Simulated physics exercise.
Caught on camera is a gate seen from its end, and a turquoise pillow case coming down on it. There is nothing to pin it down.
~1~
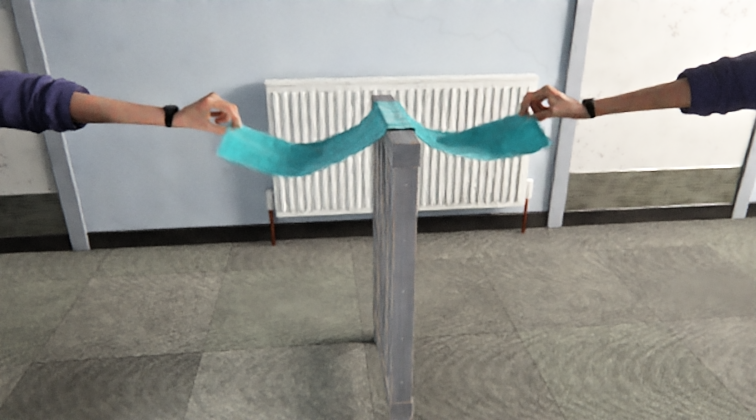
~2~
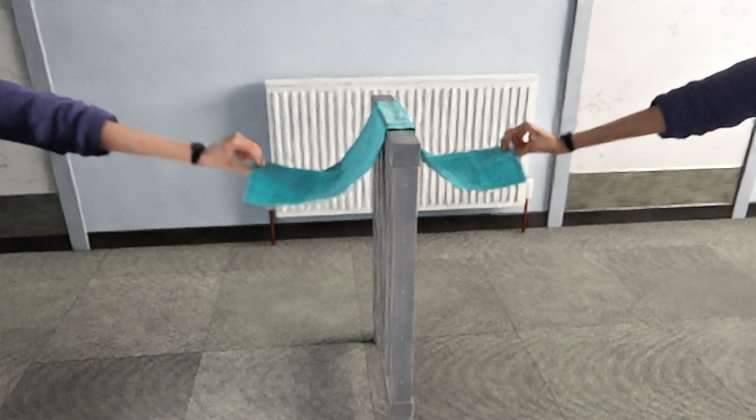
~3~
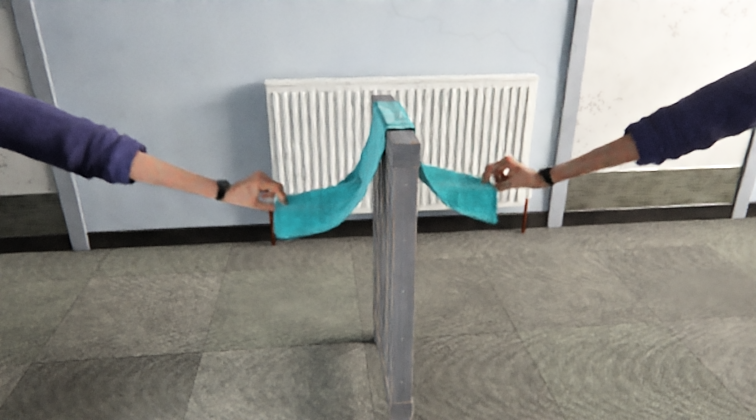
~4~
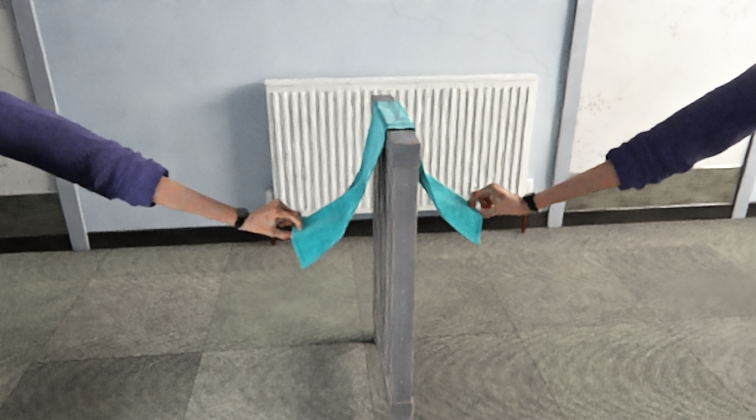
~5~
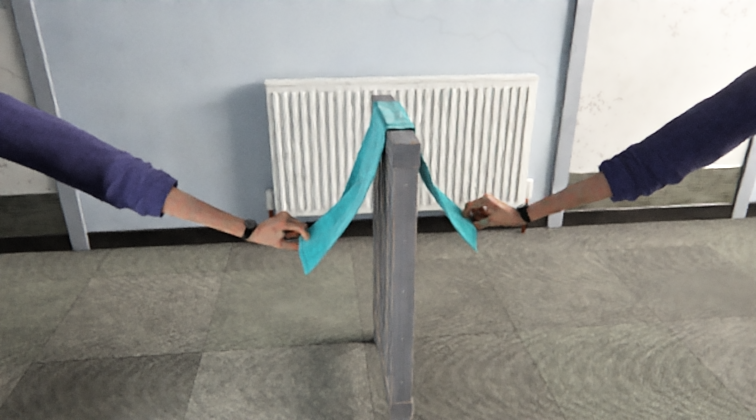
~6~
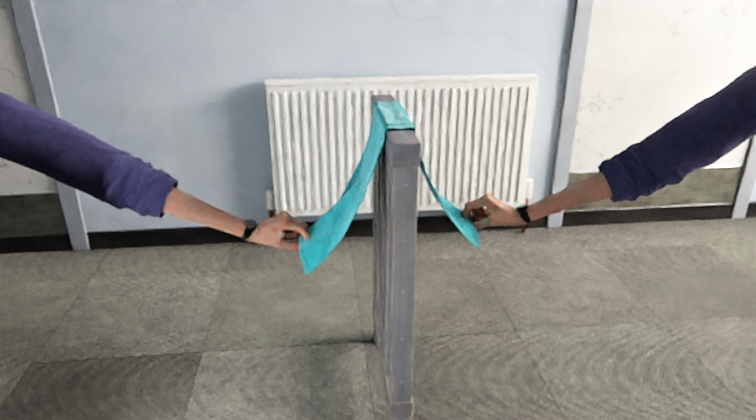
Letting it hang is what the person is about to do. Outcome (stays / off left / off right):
Holds.
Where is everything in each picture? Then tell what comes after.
Left end (222, 157); right end (548, 148); top of the gate (407, 149), in the first frame.
Left end (248, 204); right end (524, 183), in the second frame.
Left end (280, 237); right end (492, 223); top of the gate (407, 149), in the third frame.
Left end (307, 267); right end (475, 243), in the fourth frame.
Left end (310, 272); right end (473, 249), in the fifth frame.
Left end (310, 272); right end (477, 247); both sides about alike, in the sixth frame.
Then, 0.20 s later than the last view, pillow case hanging on both sides, left end near (330, 262), right end near (447, 239).
Then, 0.34 s later than the last view, pillow case hanging on both sides, left end near (379, 267), right end near (403, 249).
Finally, pillow case hanging on both sides, left end near (379, 268), right end near (403, 249). The turquoise pillow case keeps its place.
